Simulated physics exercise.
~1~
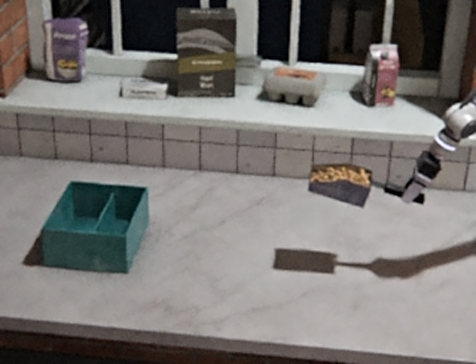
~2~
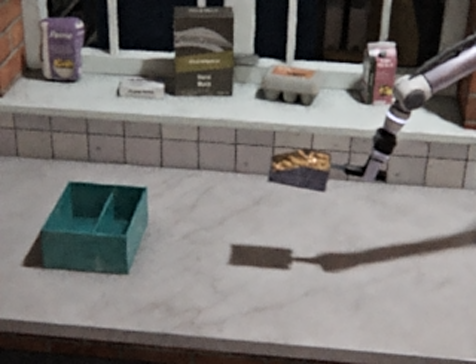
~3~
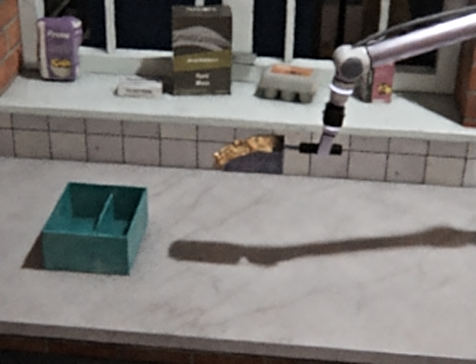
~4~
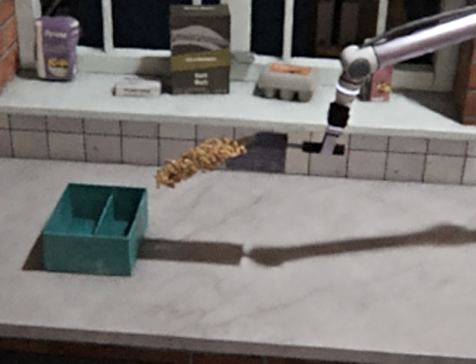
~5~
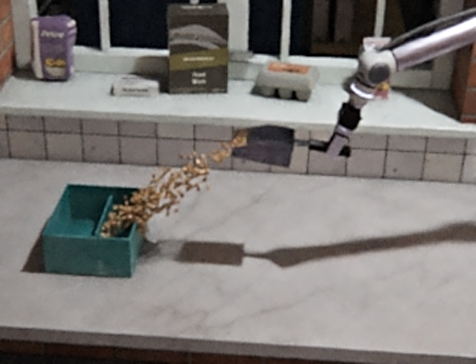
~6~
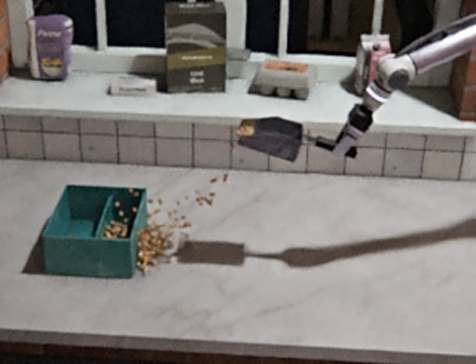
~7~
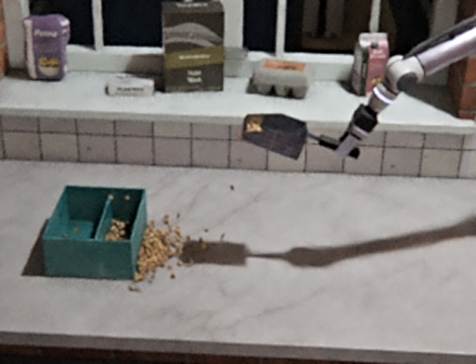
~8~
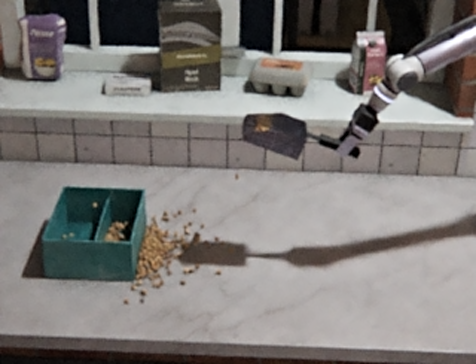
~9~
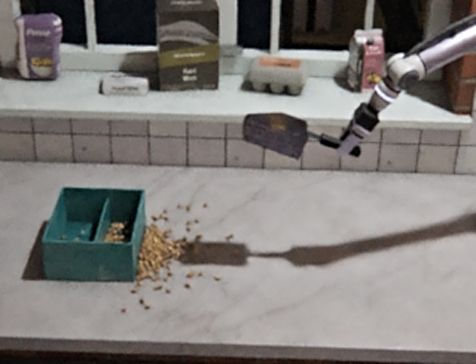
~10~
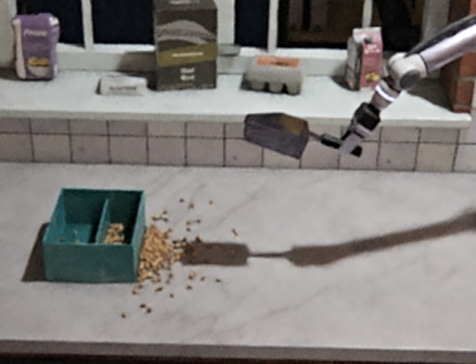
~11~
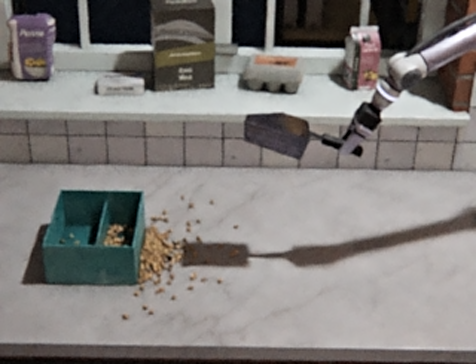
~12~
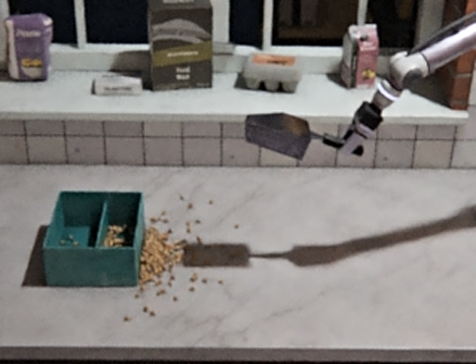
At the start, a robot arm on the right holds a dark scoop heaped with tan dried beans above a pale counter, with a teal divided bin to the left. The arm carries the scoop left toward the bin, and the beans begin sliding off its front edge. They stream down and to the left in a loose spray while the scoop draws back slightly and tips back. Some land in the bin's nearer part, but many hit the counter and scatter beside it. Finally the scoop holds still, with a messy pile lying against the bin's right side.
